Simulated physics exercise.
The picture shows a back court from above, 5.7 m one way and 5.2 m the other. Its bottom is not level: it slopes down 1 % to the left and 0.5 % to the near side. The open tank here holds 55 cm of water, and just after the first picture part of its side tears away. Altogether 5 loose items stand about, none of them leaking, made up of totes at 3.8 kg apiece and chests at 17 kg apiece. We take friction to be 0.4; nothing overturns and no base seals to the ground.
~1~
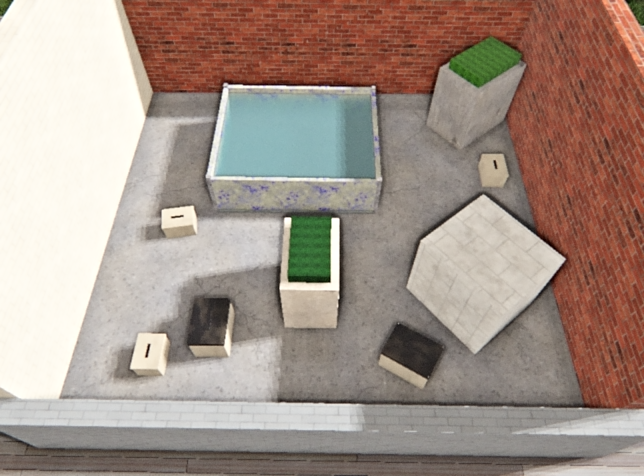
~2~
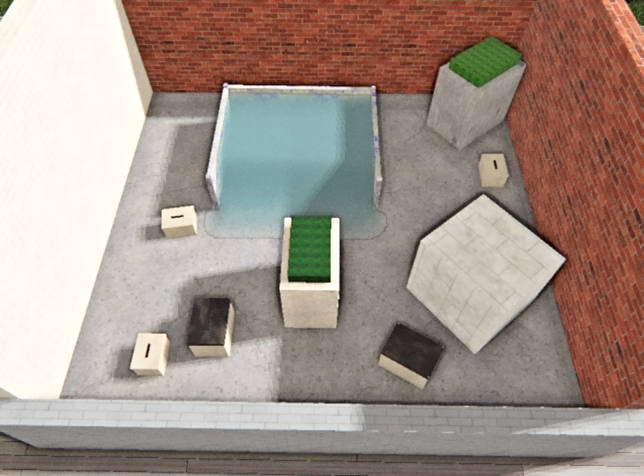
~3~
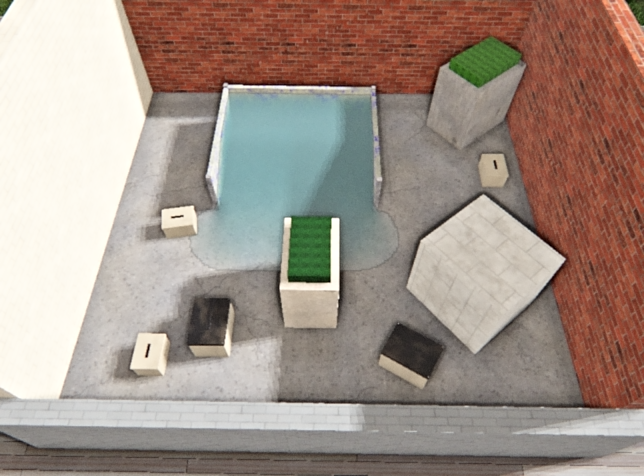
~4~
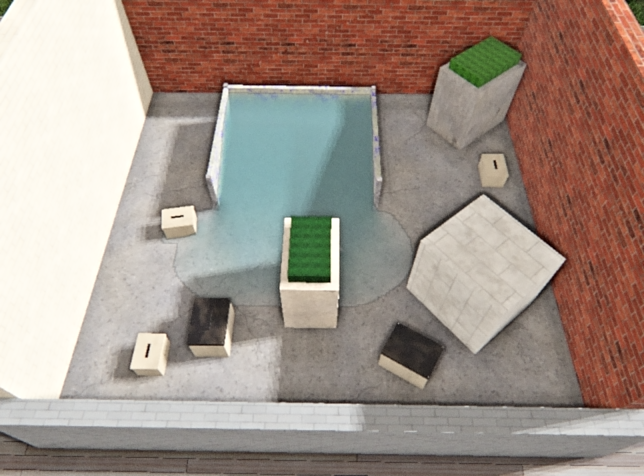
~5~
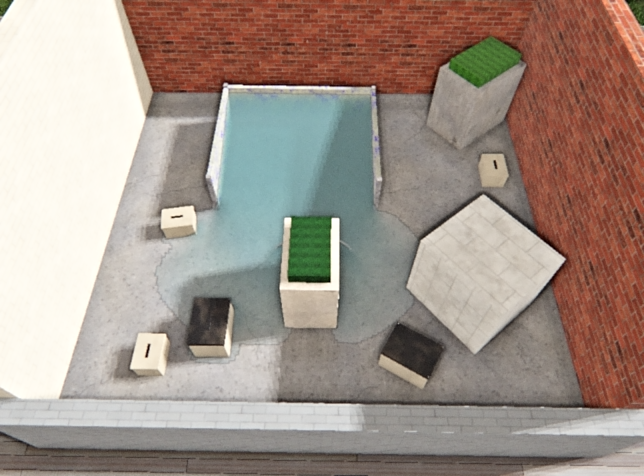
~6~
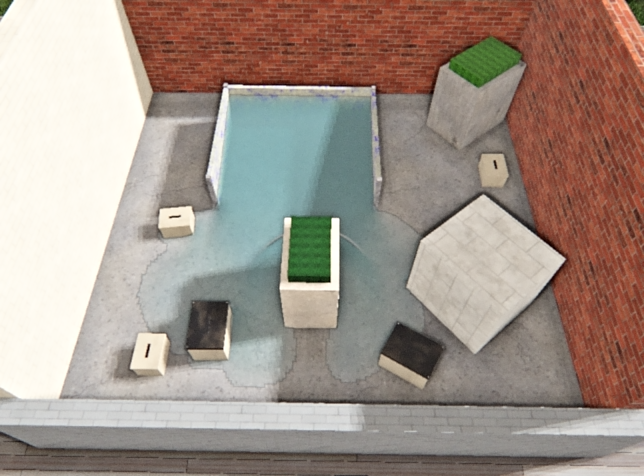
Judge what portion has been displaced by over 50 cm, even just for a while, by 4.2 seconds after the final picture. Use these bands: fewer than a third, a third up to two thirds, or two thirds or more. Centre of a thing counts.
It falls in two thirds or more.
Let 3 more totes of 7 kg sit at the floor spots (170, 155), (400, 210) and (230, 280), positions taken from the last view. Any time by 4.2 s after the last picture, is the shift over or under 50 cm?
Beyond it, within it, beyond it.
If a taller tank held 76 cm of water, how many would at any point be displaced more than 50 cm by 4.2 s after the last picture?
Under that setup the answer is 5.
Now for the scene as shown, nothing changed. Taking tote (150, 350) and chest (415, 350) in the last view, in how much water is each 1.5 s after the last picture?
Roughly 38 and 15 cm.
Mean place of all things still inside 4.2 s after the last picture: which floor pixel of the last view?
It works out to somewhere near (310, 227) on the floor.
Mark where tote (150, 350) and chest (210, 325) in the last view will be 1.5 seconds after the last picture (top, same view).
Around (66, 357) and (126, 375).
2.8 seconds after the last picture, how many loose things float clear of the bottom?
I get 4.
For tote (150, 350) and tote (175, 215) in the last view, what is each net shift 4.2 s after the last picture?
In turn: 200 cm, 150 cm.
Then, 0.4 s after the last picture 0 of 5 are over 50 cm from their spots; 0 afloat.
Then, 1.5 s after the last picture 3 of 5 are over 50 cm from their spots; 3 afloat.
Then, 2.8 s after the last picture 5 of 5 are over 50 cm from their spots; 4 afloat.
Then, 4.2 s after the last picture 4 of 5 are over 50 cm from their spots, and 5 have been at some point; 5 afloat.
